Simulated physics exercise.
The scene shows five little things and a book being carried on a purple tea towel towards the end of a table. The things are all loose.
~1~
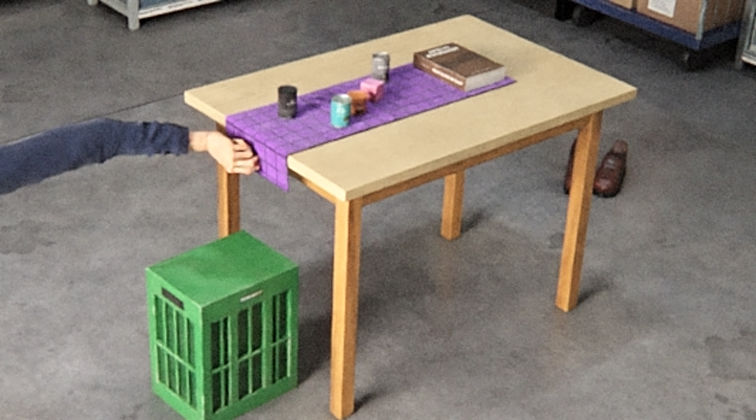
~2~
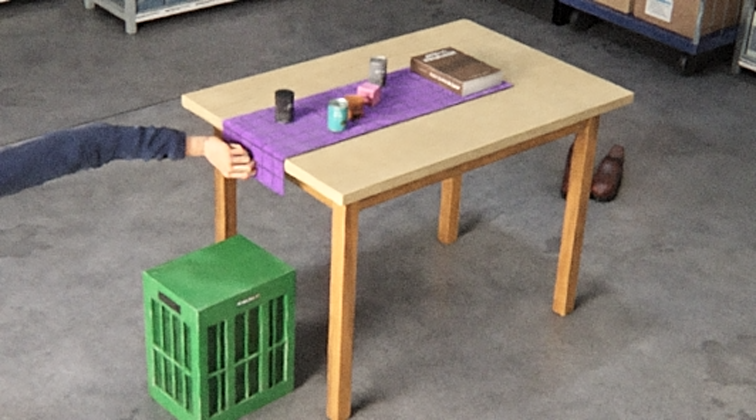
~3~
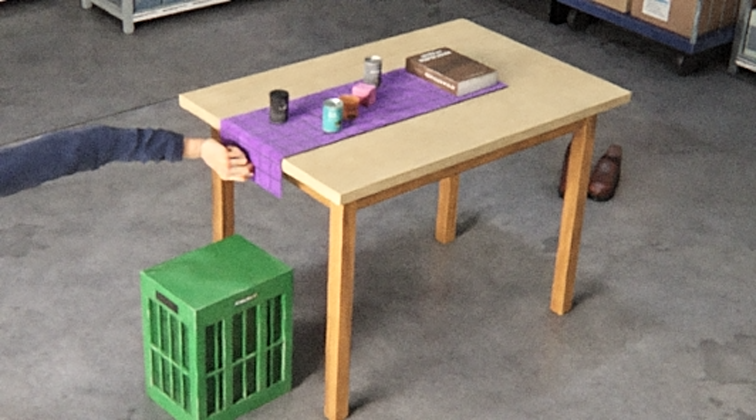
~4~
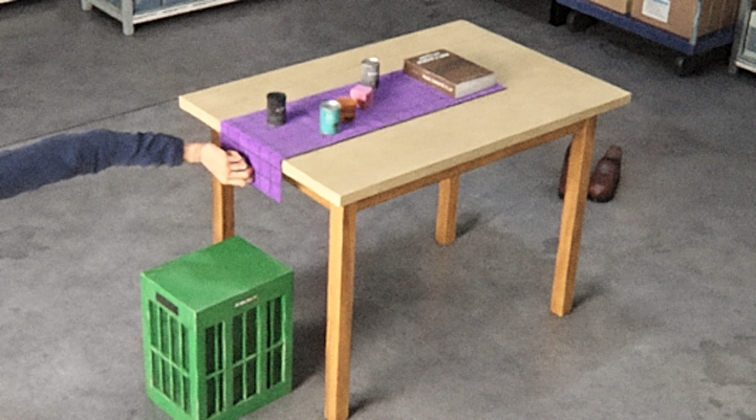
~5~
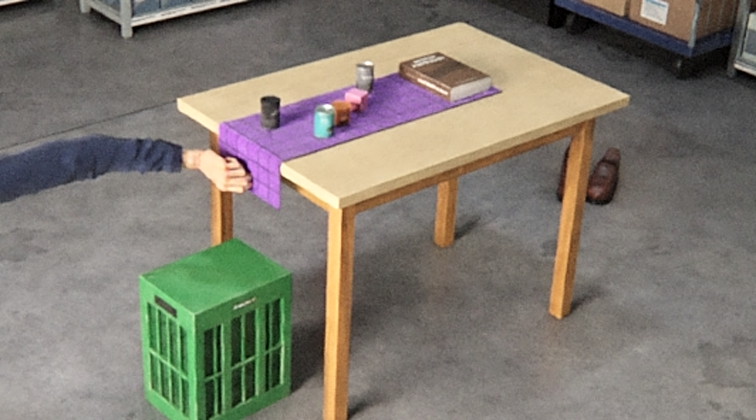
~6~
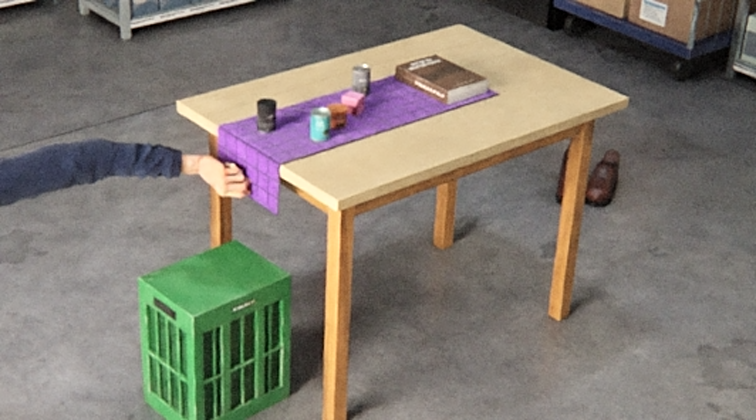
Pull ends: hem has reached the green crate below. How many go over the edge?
Lost over the edge: Two.
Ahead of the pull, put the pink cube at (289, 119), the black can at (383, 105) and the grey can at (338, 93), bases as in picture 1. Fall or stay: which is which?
Result - pink cube: Down; black can: Still up; grey can: Still up.
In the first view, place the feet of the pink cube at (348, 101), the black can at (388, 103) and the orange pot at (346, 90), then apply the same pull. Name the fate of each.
Of these three, the pink cube rides it out, the black can rides it out, the orange pot rides it out.
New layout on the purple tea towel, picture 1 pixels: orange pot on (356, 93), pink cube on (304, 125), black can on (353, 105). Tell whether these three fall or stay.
Each in turn: The orange pot stays aloft, the pink cube goes down, the black can stays aloft.
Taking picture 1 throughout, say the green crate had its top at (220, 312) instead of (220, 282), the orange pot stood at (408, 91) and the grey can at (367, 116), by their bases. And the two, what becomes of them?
Orange pot: Safe; grey can: Lost.
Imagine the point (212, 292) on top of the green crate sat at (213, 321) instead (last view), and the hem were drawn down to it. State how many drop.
That comes to 3.
Soon after, hem near (248, 210); all still up.
Then, hem near (247, 235); black can gone.
Further on, hem on the crate; black can and turquoise can gone.
At rest, hem on the crate; black can and turquoise can gone. The table loses two.
